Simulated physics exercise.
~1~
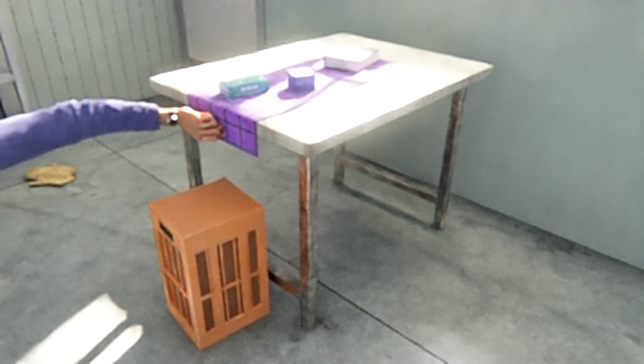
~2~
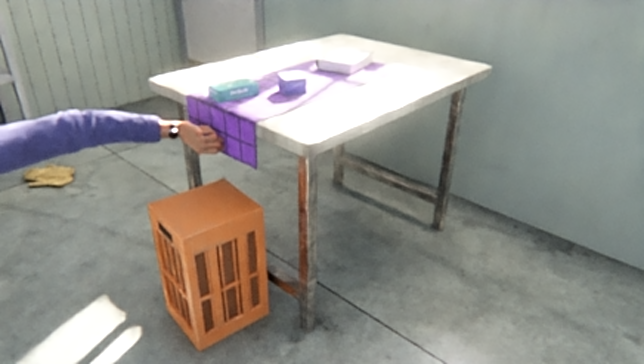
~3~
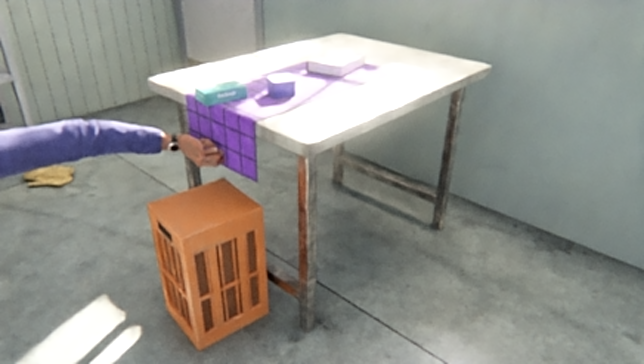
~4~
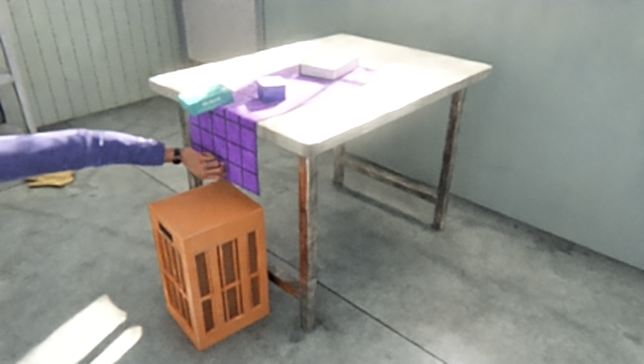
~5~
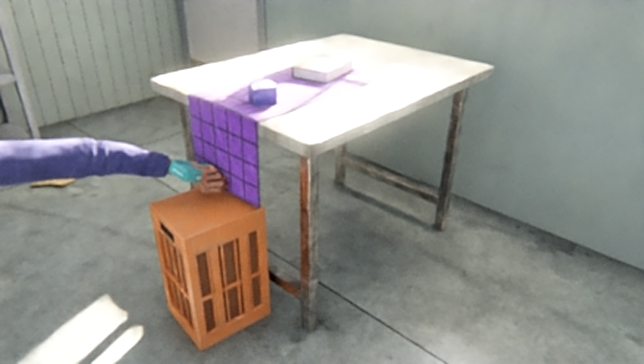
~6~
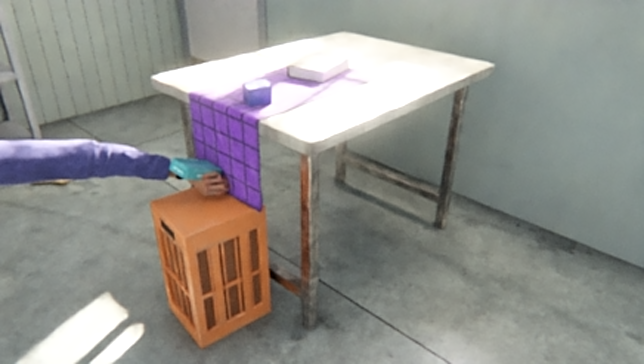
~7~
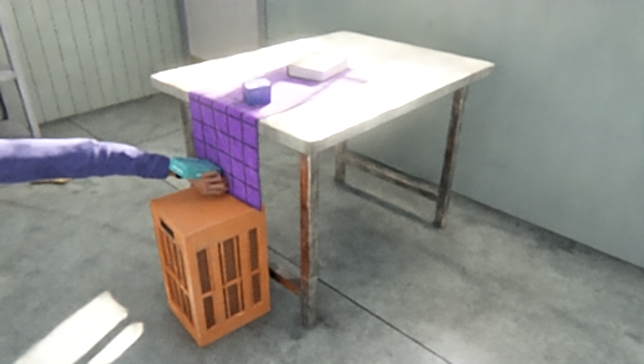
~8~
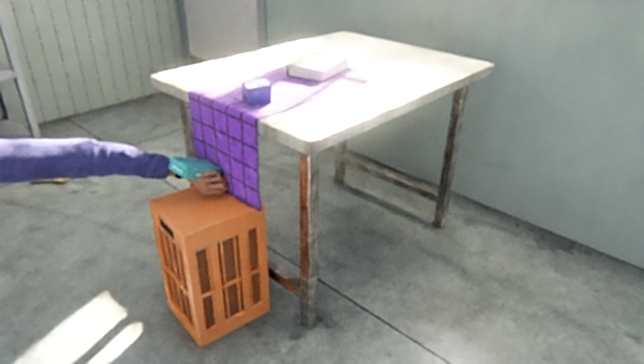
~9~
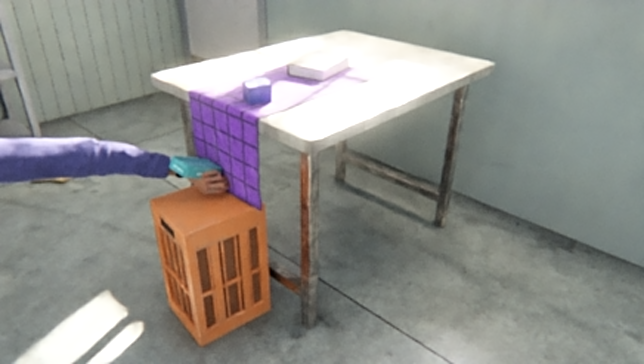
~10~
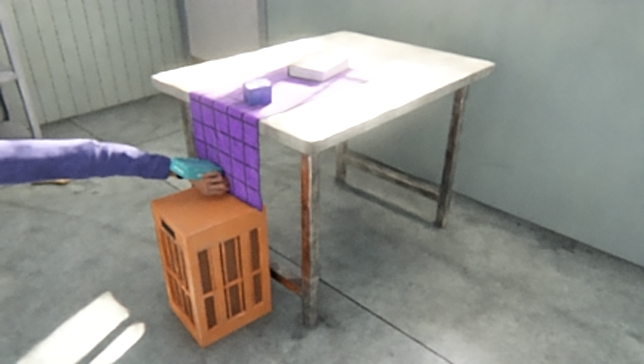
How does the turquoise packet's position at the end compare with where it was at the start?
At the start the turquoise packet lies on the cloth on top of the table. At the end it is off the table, lower and farther left, tilted beside the hand at the top of the orange crate.
